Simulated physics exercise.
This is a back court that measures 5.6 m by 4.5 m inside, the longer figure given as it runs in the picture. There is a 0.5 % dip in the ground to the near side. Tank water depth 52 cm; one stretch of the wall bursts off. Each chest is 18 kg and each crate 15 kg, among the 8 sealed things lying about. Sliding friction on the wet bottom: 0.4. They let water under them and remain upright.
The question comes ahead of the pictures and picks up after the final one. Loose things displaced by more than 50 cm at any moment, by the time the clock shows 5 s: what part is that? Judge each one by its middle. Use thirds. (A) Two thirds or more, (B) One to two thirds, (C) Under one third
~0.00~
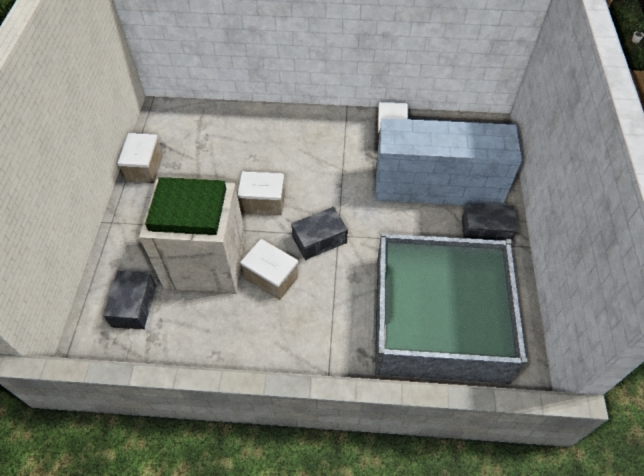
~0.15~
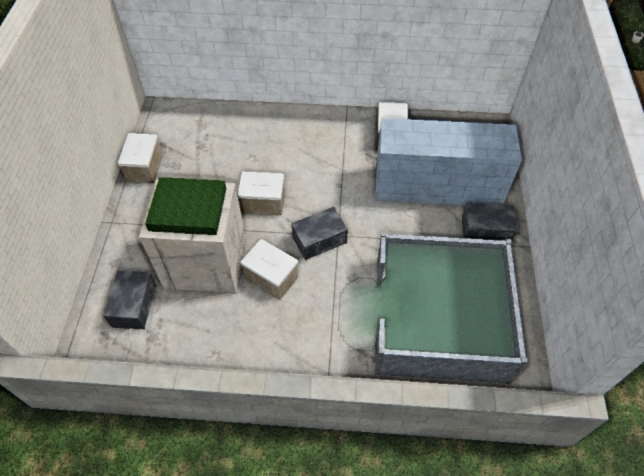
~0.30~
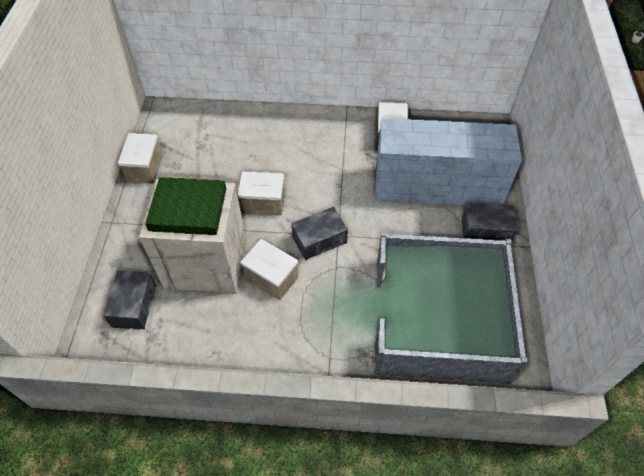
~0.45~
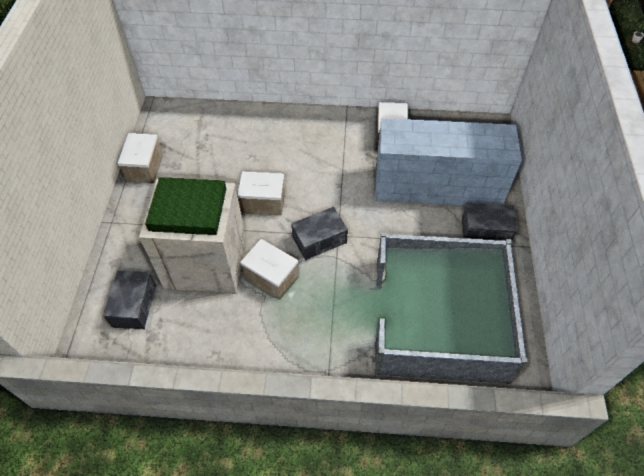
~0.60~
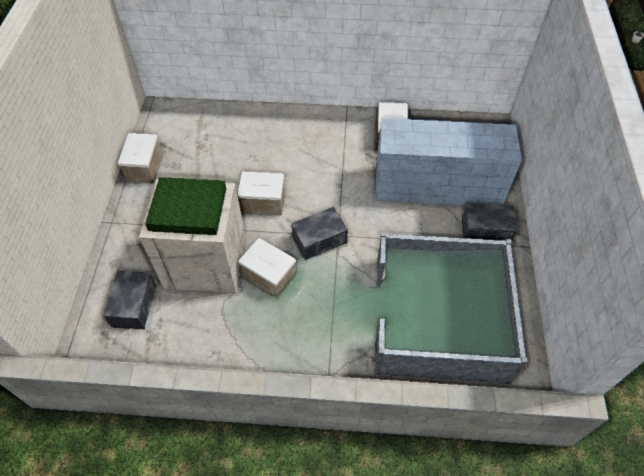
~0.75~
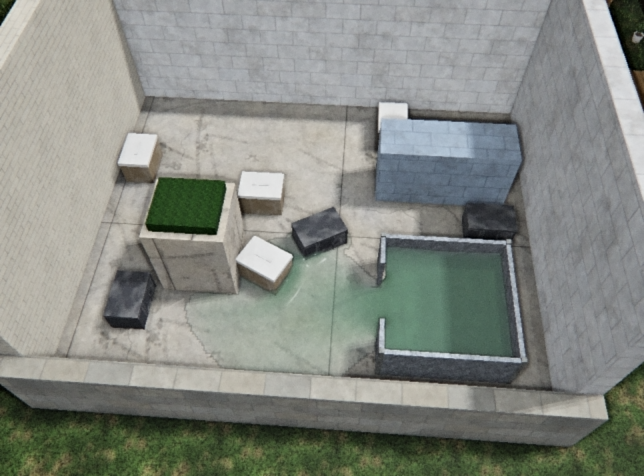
One to two thirds (B).
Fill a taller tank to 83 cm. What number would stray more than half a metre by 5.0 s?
Count: 5.
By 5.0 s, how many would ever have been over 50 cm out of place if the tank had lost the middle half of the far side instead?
The answer would then be 1.
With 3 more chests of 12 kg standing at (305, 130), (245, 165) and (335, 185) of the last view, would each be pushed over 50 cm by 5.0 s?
In the order asked: Below the mark; below the mark; below the mark.
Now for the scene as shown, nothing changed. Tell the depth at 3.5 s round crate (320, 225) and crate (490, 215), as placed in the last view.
Around 2 cm and 0 cm.
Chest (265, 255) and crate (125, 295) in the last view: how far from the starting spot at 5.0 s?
Taking them in turn, I get 150 cm for the first and 150 cm for the second.
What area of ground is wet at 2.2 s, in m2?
Around 11.0 m2 of it.
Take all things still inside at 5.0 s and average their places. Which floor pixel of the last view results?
It sits at about (314, 172).
After 1.1 s 0 of 8 are over 50 cm from their spots; 0 afloat.
After 2.2 s 2 of 8 are over 50 cm from their spots; 1 afloat.
After 3.5 s 4 of 8 are over 50 cm from their spots; 0 afloat.
After 5.0 s 5 of 8 are over 50 cm from their spots, and 5 have been at some point; 1 afloat.
